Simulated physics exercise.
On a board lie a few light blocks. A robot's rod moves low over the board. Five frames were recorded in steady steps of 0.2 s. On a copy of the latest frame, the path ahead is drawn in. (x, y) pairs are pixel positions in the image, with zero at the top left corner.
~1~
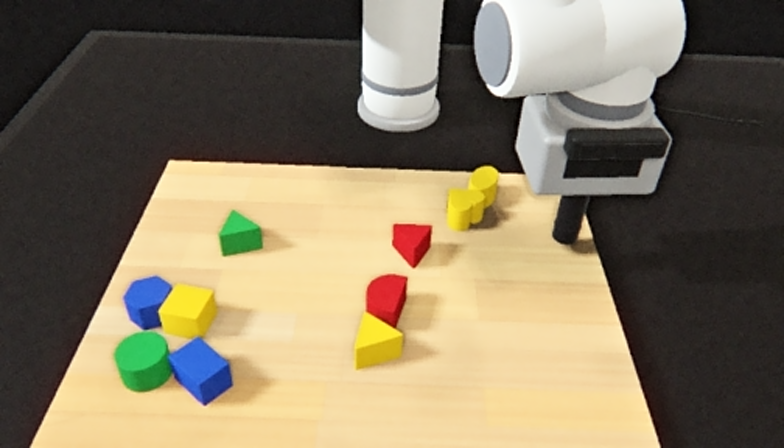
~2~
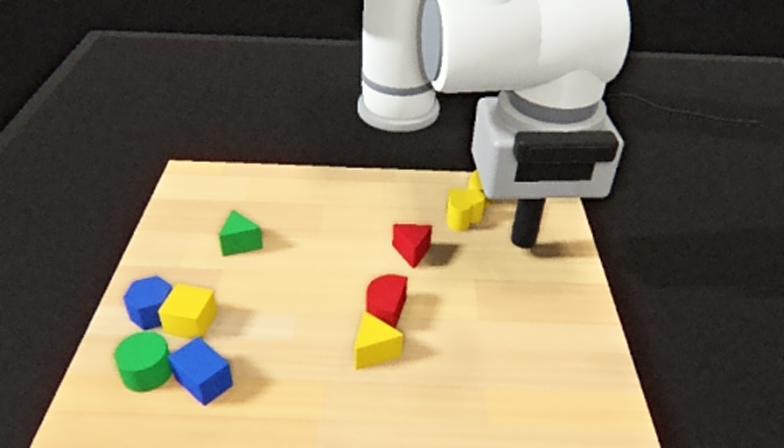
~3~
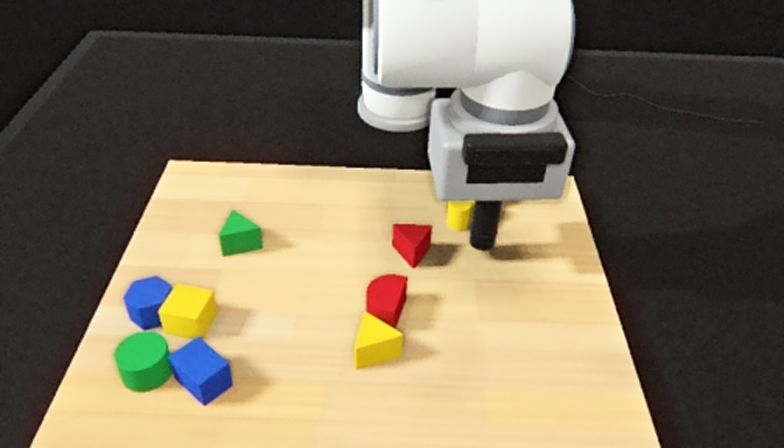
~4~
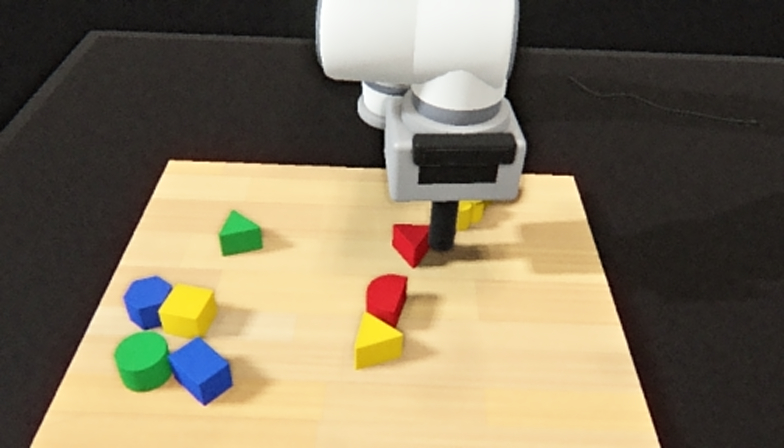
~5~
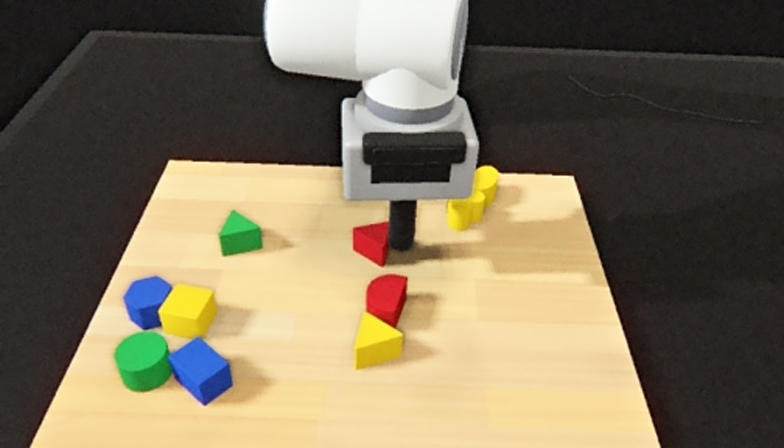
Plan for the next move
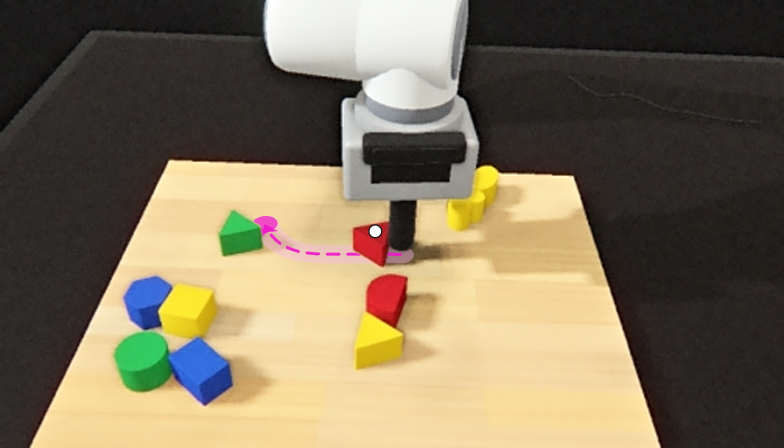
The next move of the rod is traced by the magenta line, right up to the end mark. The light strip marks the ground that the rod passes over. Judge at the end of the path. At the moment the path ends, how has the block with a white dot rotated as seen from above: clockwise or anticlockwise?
From above, the block with a white dot will be seen to turn anti-clockwise.
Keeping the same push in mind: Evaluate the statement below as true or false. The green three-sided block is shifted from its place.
My answer: True.
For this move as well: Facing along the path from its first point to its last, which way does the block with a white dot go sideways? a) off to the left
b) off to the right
My answer is option a.
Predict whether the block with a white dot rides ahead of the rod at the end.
Fallen away.
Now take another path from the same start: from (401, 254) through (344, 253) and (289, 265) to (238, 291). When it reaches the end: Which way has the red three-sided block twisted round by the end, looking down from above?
Clockwise.
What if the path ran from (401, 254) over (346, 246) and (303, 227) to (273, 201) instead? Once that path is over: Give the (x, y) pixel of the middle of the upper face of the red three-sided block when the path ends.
Expect it around (292, 225).
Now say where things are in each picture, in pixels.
The first picture shows rod tip (565, 238); block tops, green three-sided block (237, 224); red three-sided block (413, 232); red D-shaped block (387, 290).
The second picture shows rod (523, 241); blocks unchanged.
The third picture shows rod (482, 244); blocks unchanged.
The fourth picture shows rod (441, 244); blocks unchanged.
The fifth picture shows rod (401, 244); green three-sided block (237, 224); red three-sided block (375, 231); red D-shaped block (387, 290).
Path on the board, from (401, 254) by way of (347, 254) and (294, 250) to (265, 224); the dot is on the red three-sided block.
What follows on the original path. One third of the way, rod (345, 243); red three-sided block (319, 231).
Two thirds of the way, rod (292, 239); green three-sided block (220, 222), turned 15° clockwise; red three-sided block (264, 229), turned 15° anticlockwise.
At the end, rod (264, 213); green three-sided block (213, 223), turned 40° clockwise; red three-sided block (247, 226), turned 50° anticlockwise; red D-shaped block in place.
